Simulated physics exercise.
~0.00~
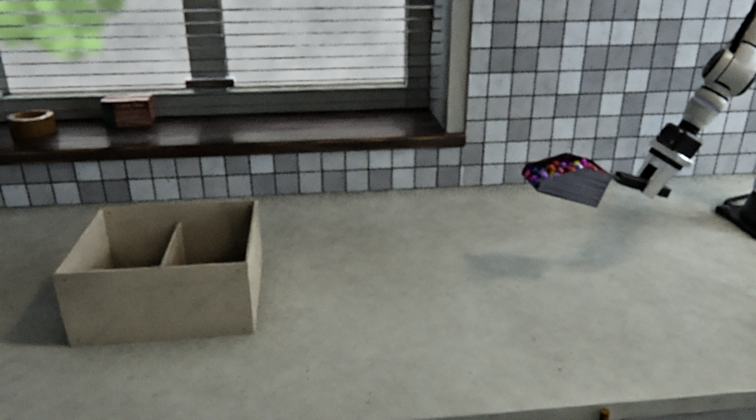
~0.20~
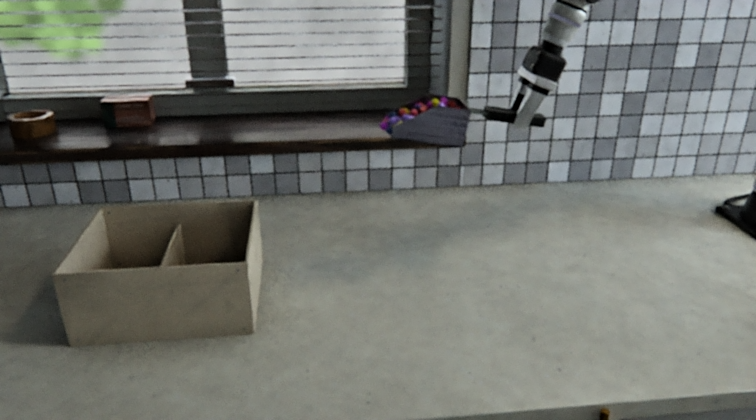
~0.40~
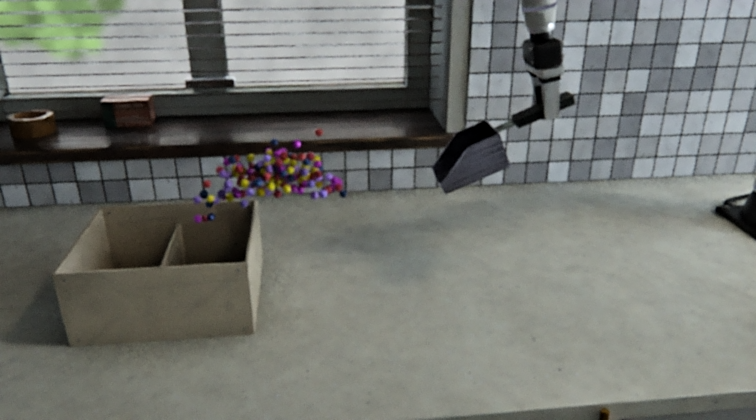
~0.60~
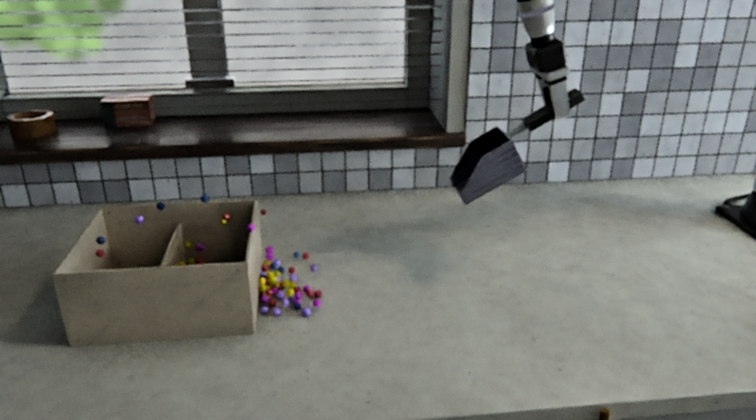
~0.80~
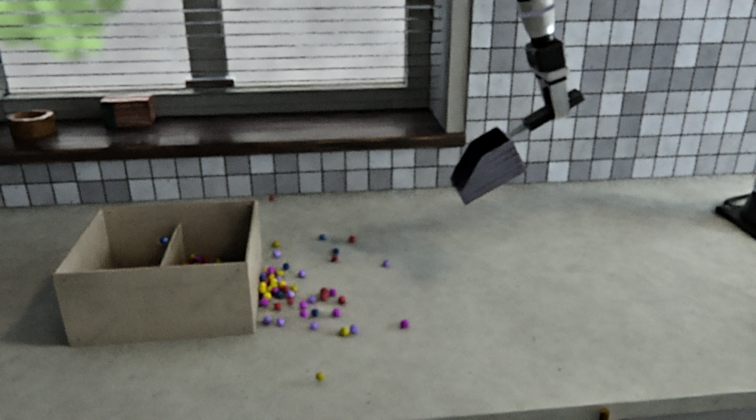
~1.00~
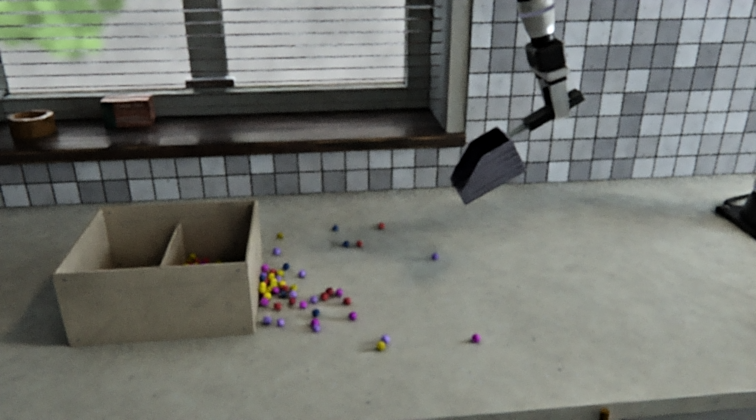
In this clip, a robot arm swings a scoop of small colorful balls leftward and tips it, flinging them toward a divided open box on a counter; many land inside, while others drop beside it and scatter across the countertop as the arm stops.
